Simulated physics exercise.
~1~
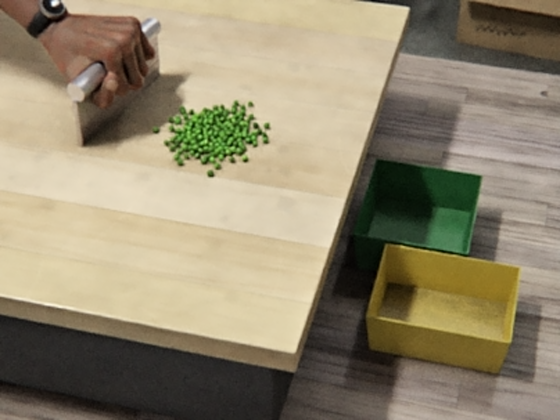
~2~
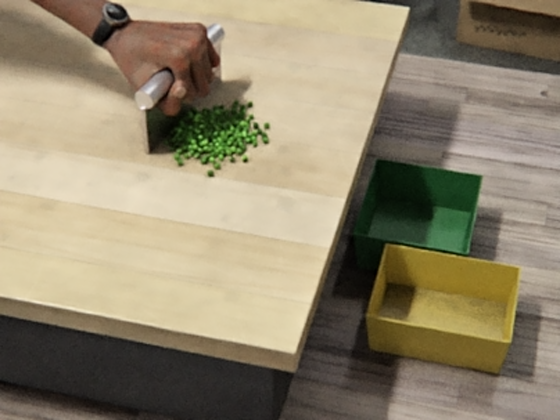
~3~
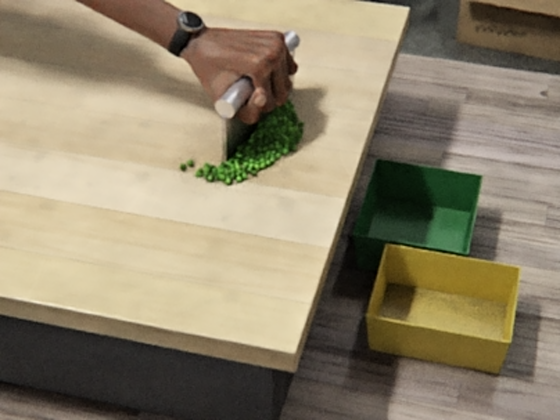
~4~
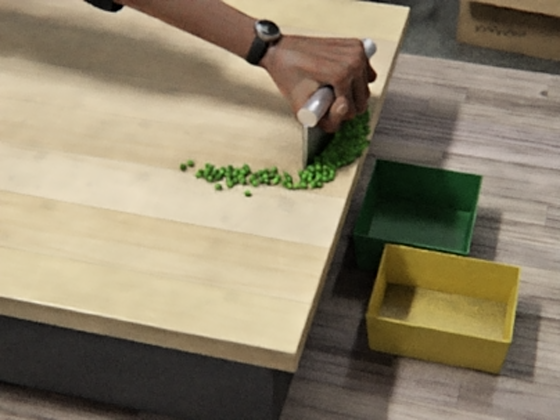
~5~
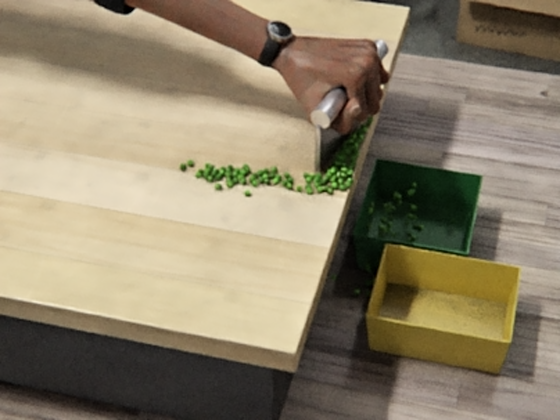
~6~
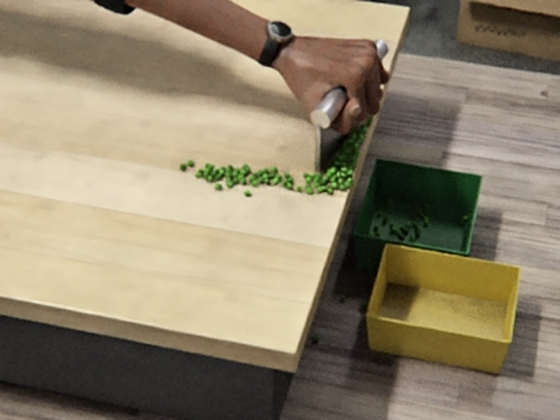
A hand wearing a dark watch grips a metal scraper at the upper left of a pale wooden table, seen from above at an angle. A loose patch of green peas lies to its right, and a green tin and a yellow tin sit on the wood-look floor beyond the table's right edge. The hand pushes the scraper rightward into the peas, bunching some ahead and leaving others in a trailing line. It stops at the edge as some peas drop, several landing in the green tin. Most remain on the table, and the yellow tin stays empty.
